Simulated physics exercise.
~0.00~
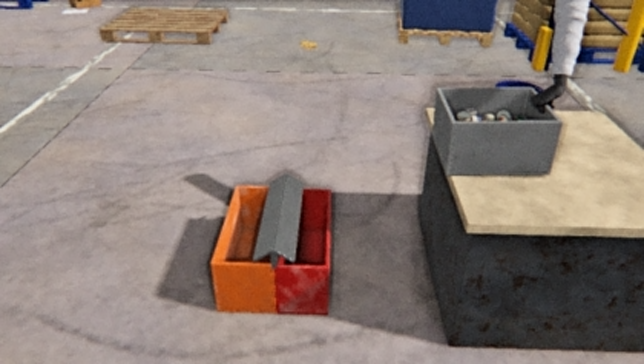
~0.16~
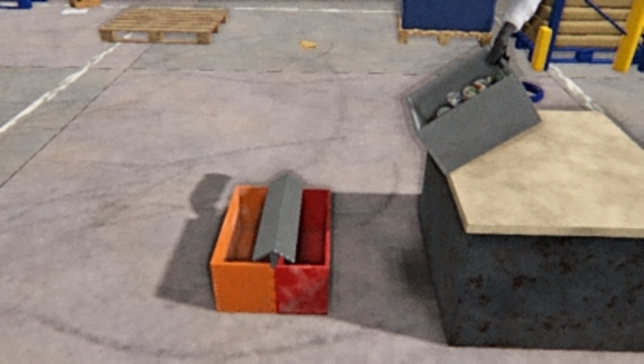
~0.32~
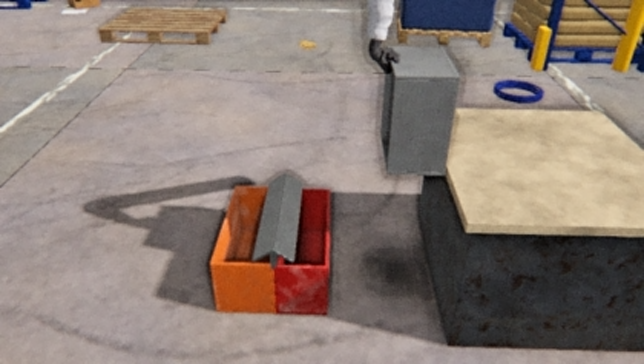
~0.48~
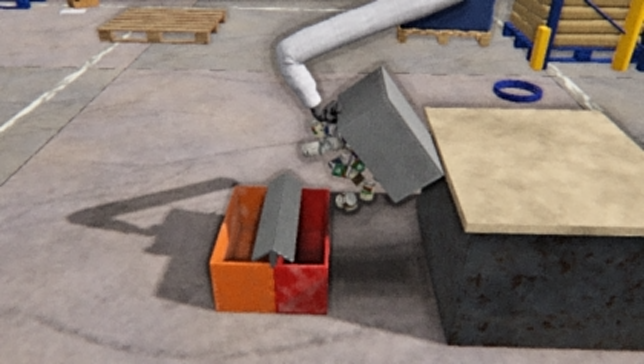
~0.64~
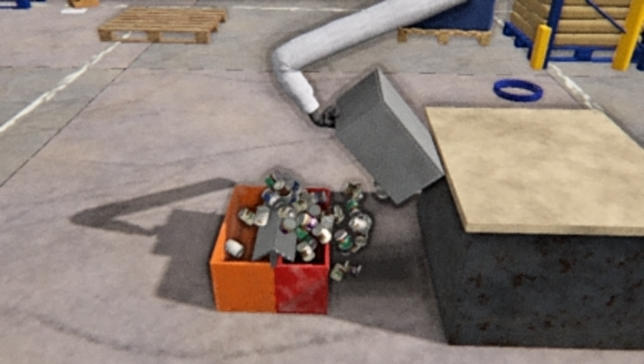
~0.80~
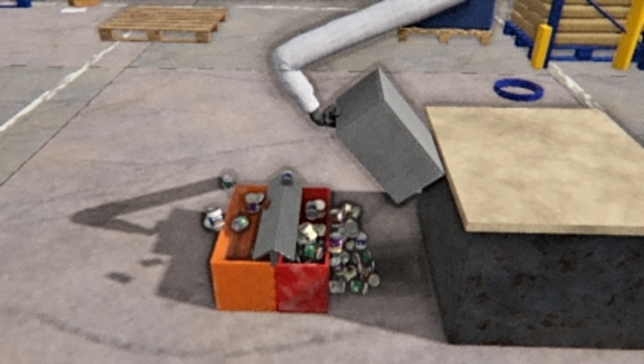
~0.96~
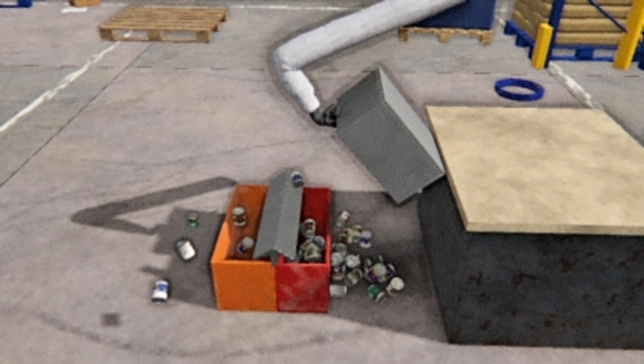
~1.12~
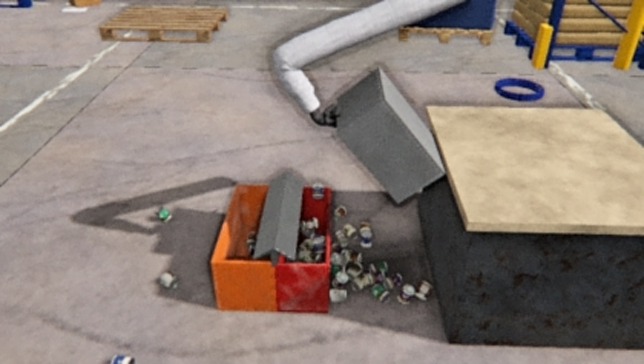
In this clip, a robotic arm tips a grey crate off a bench, pouring small tins toward a red bin and an orange trough split by a grey ridge. Some land inside, mostly in the red bin, while many scatter on the floor between it and the bench and a few roll off left.
